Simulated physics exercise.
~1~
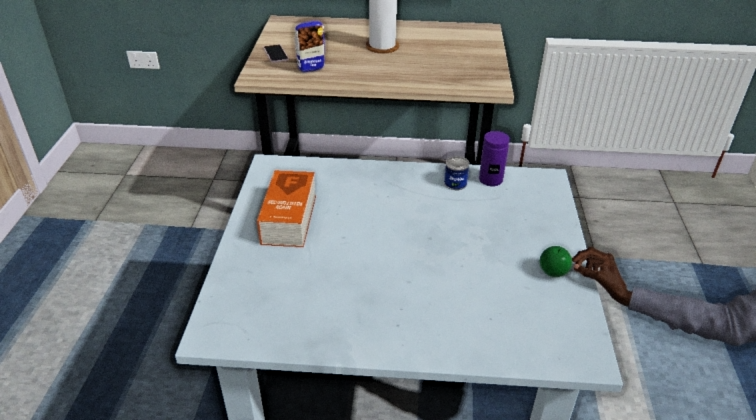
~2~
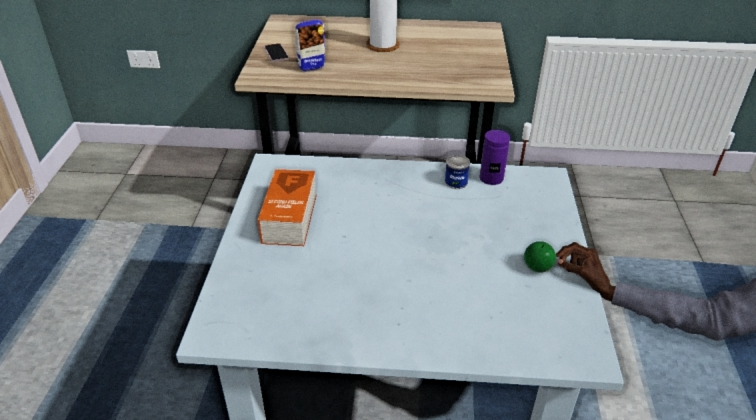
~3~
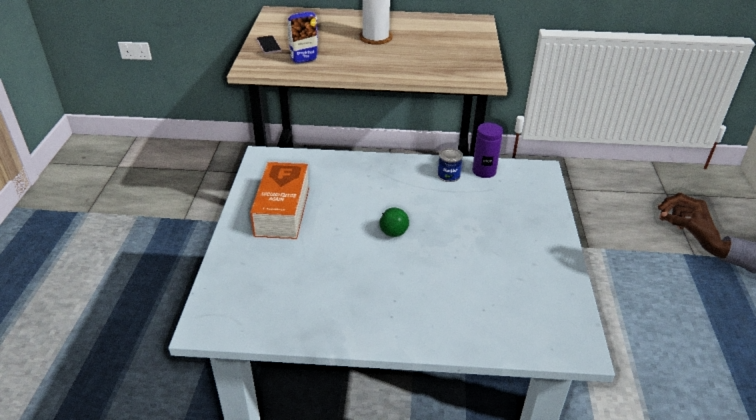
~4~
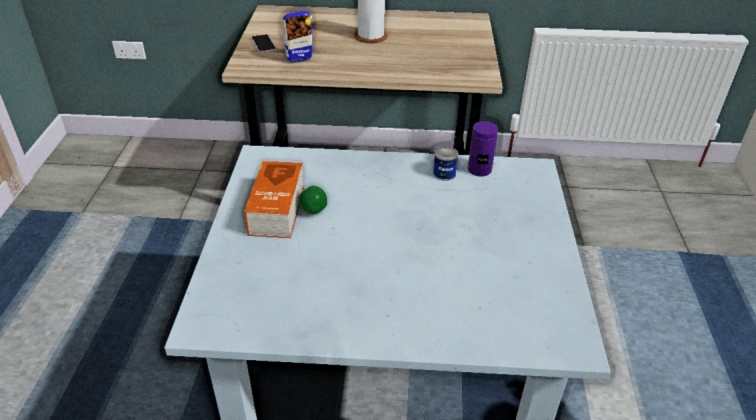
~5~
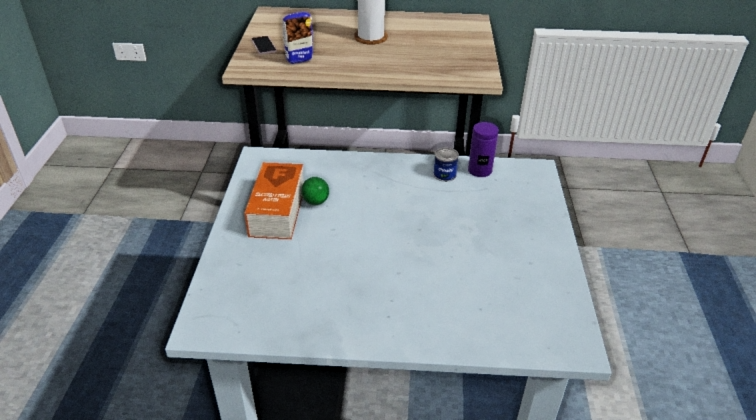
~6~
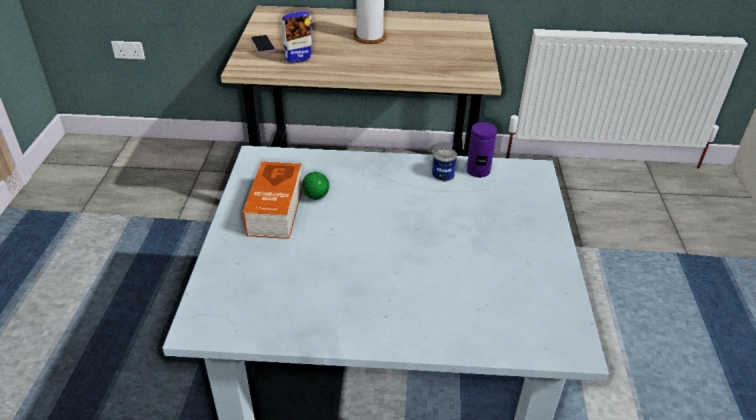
A hand in a grey sleeve reaches in from the right over a pale table, seen from above by a gently swaying camera in a green-walled room. An orange book stands at the table's left, with a blue tin and a purple jar near the back right, and a wooden side table behind. The hand pushes a green apple leftward, then lets go and draws back. The apple rolls across the tabletop to the book's right side. It then drifts slightly toward the back and comes to rest beside the book, still on the table.
